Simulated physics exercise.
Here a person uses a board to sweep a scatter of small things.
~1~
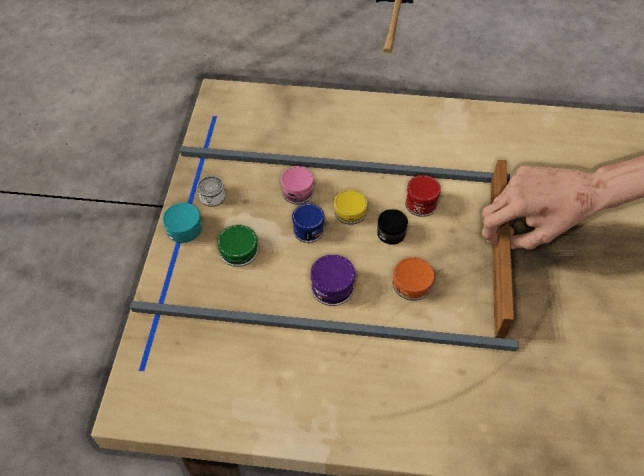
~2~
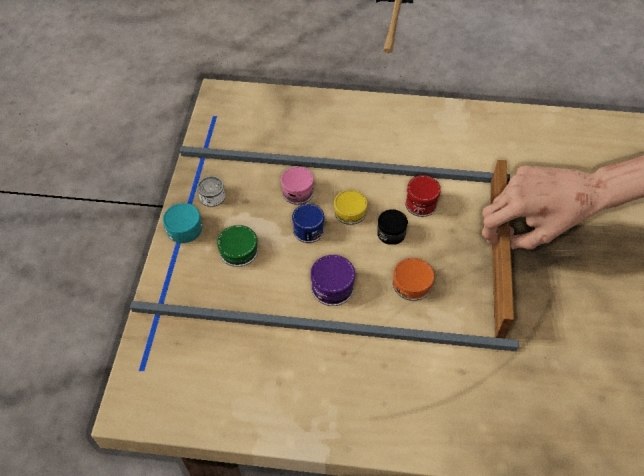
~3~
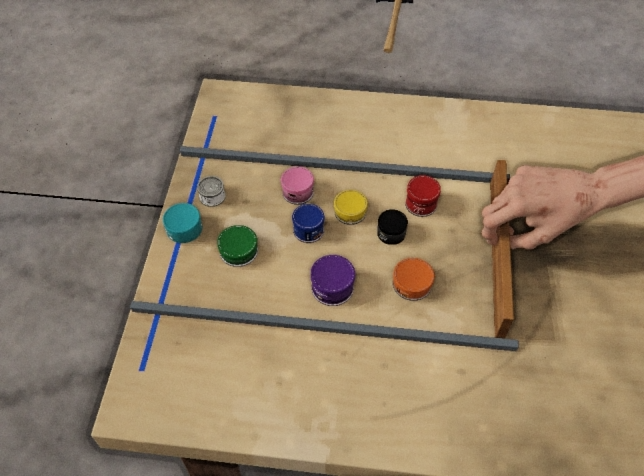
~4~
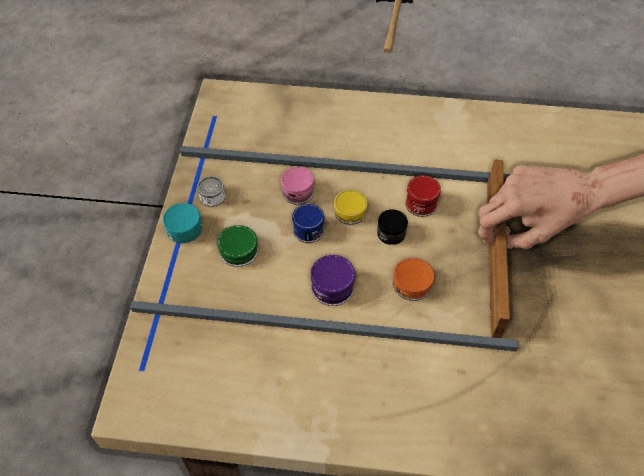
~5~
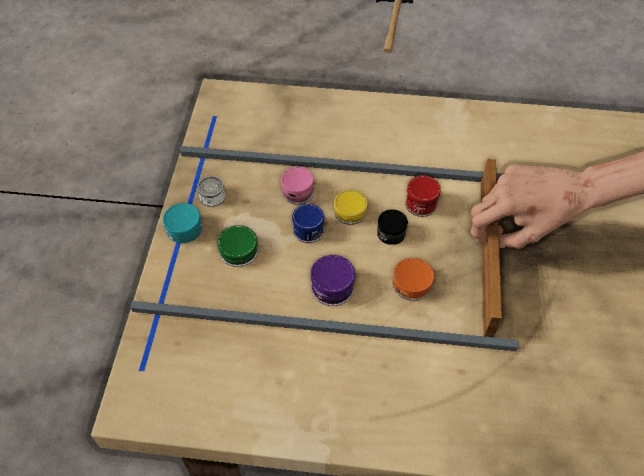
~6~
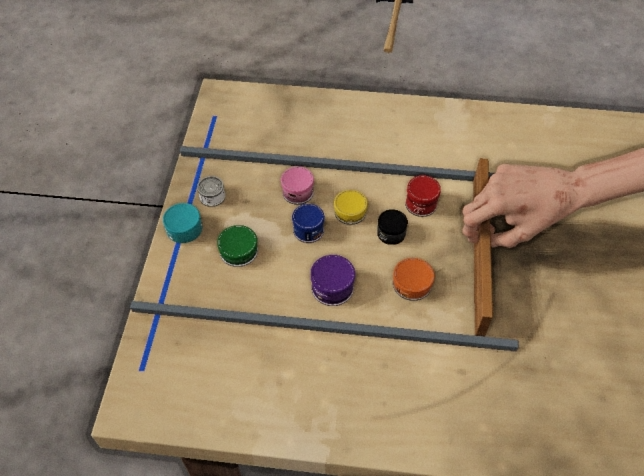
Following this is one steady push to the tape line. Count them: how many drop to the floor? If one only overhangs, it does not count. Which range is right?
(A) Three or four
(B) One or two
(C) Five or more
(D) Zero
Five or more (C).
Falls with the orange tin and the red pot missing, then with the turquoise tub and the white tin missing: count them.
Counts - first: 4, second: 4.
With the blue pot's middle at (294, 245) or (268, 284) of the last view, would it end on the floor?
Results in order - down; down.
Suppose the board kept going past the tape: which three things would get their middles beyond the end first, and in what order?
White tin, turquoise tub, green pot.
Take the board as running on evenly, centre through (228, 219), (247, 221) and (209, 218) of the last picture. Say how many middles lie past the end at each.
Respectively, 0, 0 and 3.
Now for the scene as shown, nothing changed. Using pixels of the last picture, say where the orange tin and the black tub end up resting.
Orange tin: (155, 248); black tub: (174, 200).
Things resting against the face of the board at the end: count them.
My count gives 4.
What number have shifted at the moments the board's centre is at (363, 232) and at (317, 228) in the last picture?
6, then 7.
Soon after, none off yet; turquoise tub at rest near (183, 223); white tin at rest near (211, 191); green pot at rest near (238, 246).
At rest, the number that fall off is five or more; fallen, yellow tin, blue pot, pink tin, green pot, white tin and turquoise tub.
